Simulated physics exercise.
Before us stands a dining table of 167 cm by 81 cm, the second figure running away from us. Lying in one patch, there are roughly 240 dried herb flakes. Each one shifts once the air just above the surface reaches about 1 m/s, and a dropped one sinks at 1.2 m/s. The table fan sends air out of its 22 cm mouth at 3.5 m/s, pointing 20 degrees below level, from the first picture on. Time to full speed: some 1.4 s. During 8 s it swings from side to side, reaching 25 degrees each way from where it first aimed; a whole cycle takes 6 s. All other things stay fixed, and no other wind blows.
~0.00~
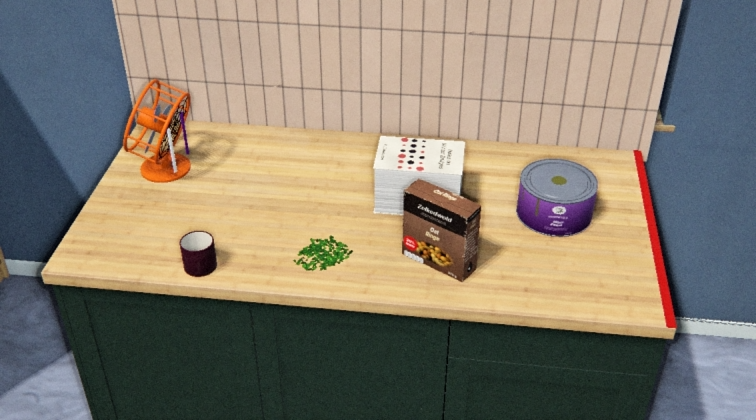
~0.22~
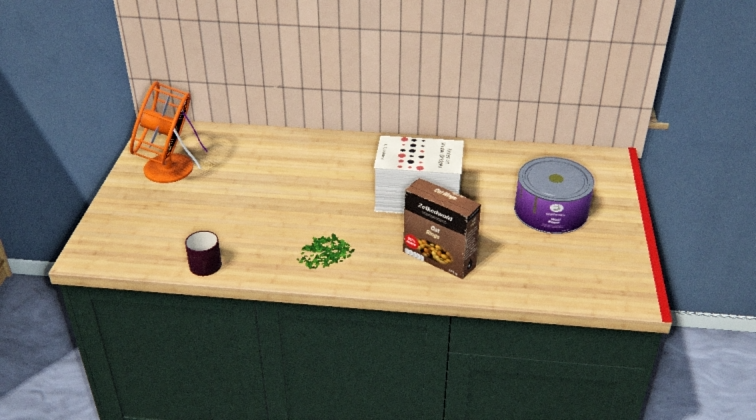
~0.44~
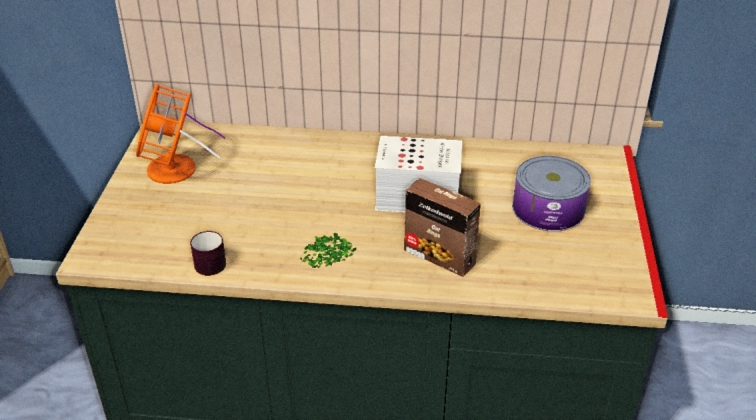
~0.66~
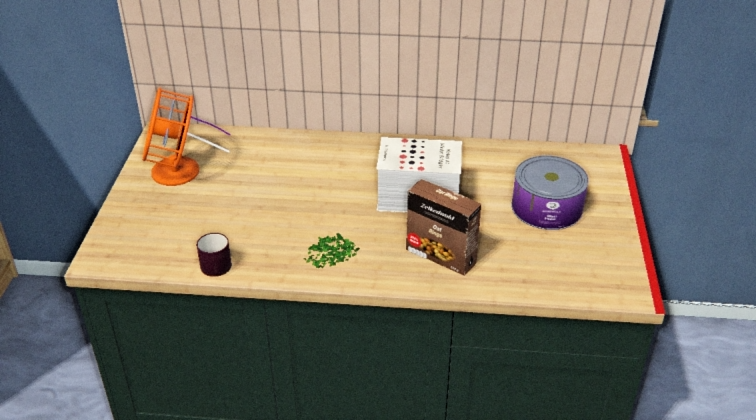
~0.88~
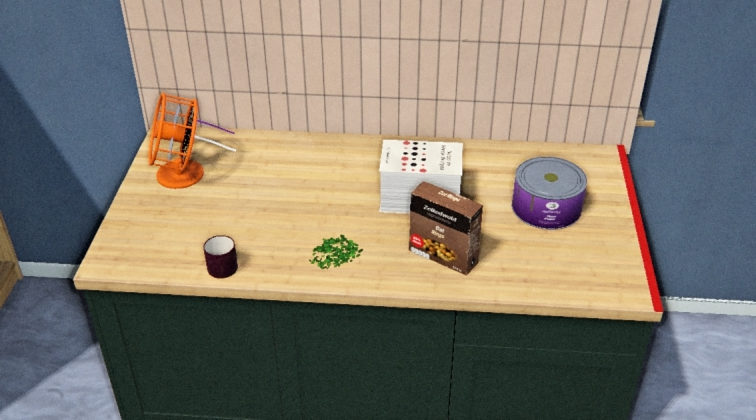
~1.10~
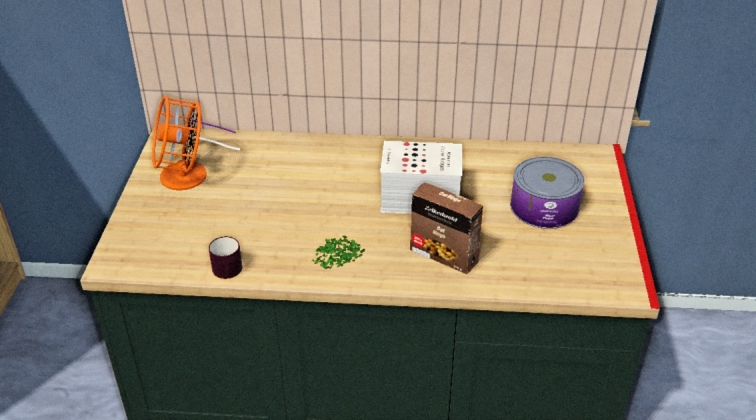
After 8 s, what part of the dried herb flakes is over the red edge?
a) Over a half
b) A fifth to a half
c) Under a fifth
Under a fifth (c).
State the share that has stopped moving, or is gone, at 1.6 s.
I reckon around 0 per cent.
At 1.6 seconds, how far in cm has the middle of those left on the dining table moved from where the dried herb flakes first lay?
Measured offset: Approx. 5 cm.
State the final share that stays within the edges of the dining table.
Roughly 0 %.
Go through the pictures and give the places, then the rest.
The middle of the dried herb flakes is near (322, 255), none has stirred yet and the mouth of the table fan is at (158, 122), in the first picture.
The middle of the dried herb flakes is near (325, 253), none has stirred yet and the red edge is centred on (652, 225), in the second picture.
The middle of the dried herb flakes is near (327, 252), none has stirred yet, the top of a carton is at (443, 196) and the top of a mug is at (207, 241), in the third picture.
The middle of the dried herb flakes is near (331, 252), none has stirred yet and the head of the table fan has turned about 16 degrees towards the back, in the fourth picture.
The middle of the dried herb flakes is near (335, 253) and none has stirred yet, in the fifth picture.
The middle of the dried herb flakes is near (337, 253), none has stirred yet and the head of the table fan has turned about 23 degrees towards the back, in the sixth picture.
After 1.6 s, 93 % are still on the top, 0 % are over the red edge; the middle of those left on the top is near (347, 259).
After 2.6 s, 69 % are still on the top, 0 % are over the red edge; the middle of those left on the top is near (346, 263).
After 4.4 s, 0 % are still on the top, 0 % are over the red edge.
After 8.0 s, at the end, 0 % are over the red edge.
